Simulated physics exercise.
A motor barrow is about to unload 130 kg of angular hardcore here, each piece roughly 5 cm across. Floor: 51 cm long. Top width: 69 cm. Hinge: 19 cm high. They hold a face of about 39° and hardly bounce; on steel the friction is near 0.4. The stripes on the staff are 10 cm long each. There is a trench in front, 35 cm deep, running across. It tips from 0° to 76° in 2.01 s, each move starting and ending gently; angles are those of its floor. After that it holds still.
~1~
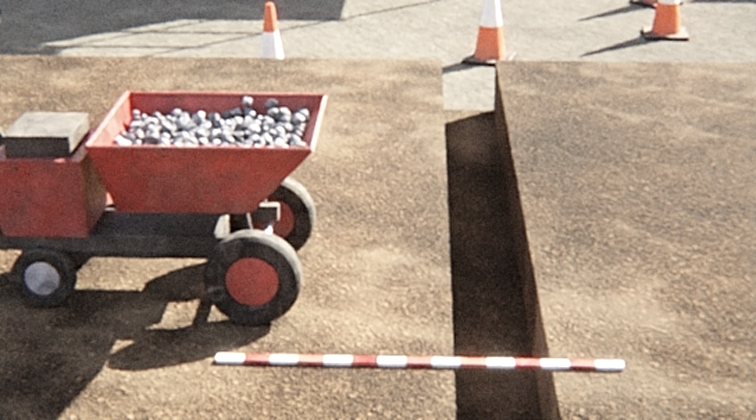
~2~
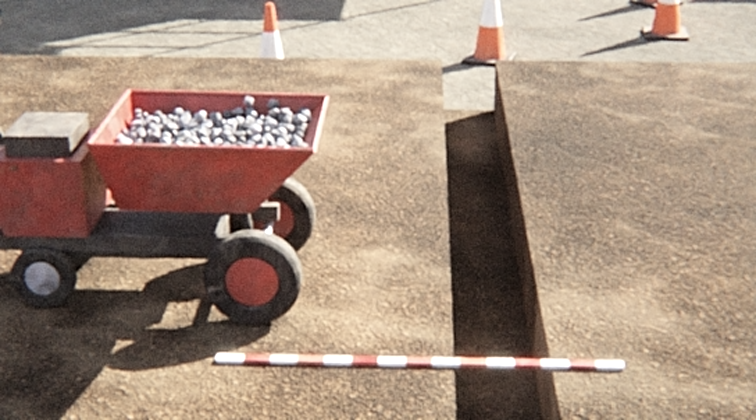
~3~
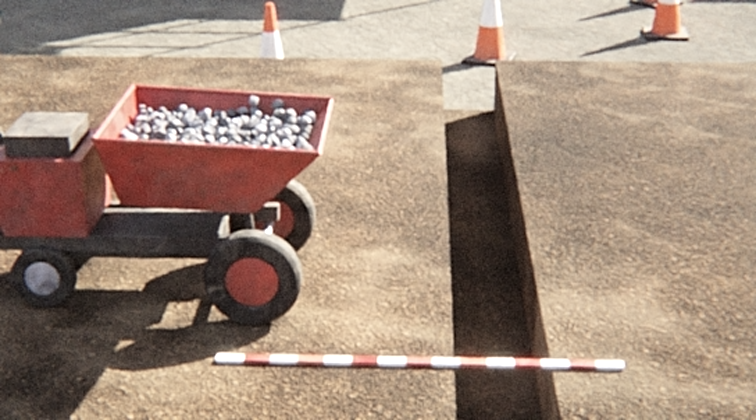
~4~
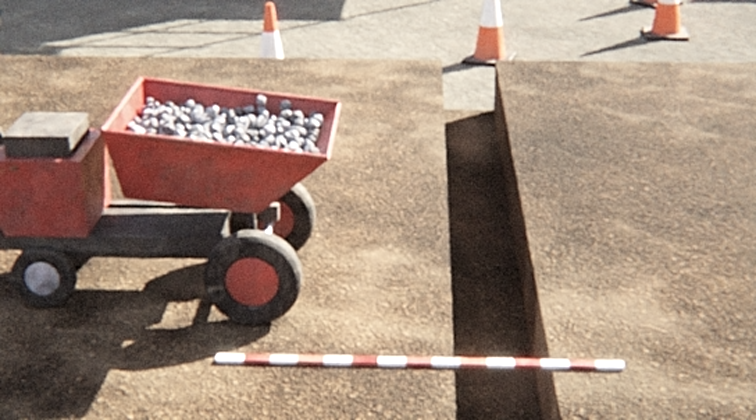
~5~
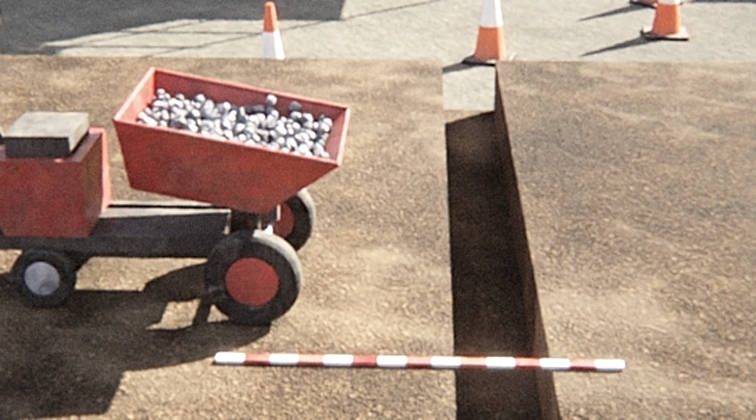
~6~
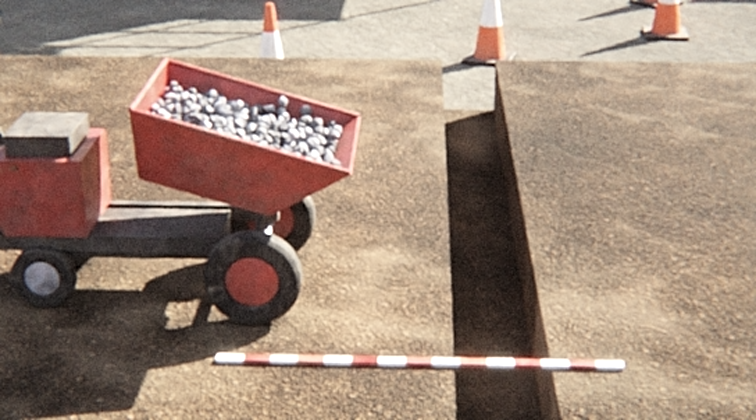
A red motor barrow, its skip full of grey stones, stands at the left on sunlit brown ground, seen from the side and slightly above. A dark trench runs away from the viewer to its right, with a red-and-white staff lying across the near part and orange-and-white cones behind. The skip tilts smoothly up at its left end, its right lip lowering, while the wheels and camera stay still.
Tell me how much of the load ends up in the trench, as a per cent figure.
Some 43 per cent ends up in the trench.
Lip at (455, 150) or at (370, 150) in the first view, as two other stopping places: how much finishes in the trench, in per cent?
Estimates: 5 % then 100 %.
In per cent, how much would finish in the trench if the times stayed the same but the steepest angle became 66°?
Some 50 in a hundred, I'd say.
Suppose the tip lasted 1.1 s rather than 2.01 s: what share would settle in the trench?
Then roughly 50 percent.
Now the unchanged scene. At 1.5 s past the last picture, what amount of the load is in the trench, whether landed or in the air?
Something like 25 in a hundred.
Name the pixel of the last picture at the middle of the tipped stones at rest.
Roughly at (479, 351).
Then, 0.9 s after the last picture the floor is at 64°, 100 % in the skip; the foremost stones are at (419, 243).
Then, 1.5 s after the last picture the floor is at 76°, 57 % in the skip, 17 % short of the trench, 25 % in the trench; the foremost stones are at (530, 355).
Then, 1.9 s after the last picture the floor is at 76°, 42 % in the skip, 20 % short of the trench, 38 % in the trench; the foremost stones are at (529, 352).
Then, 3.8 s after the last picture the floor is at 76°, 37 % in the skip, 19 % short of the trench, 43 % in the trench; the foremost stones are at (529, 352).
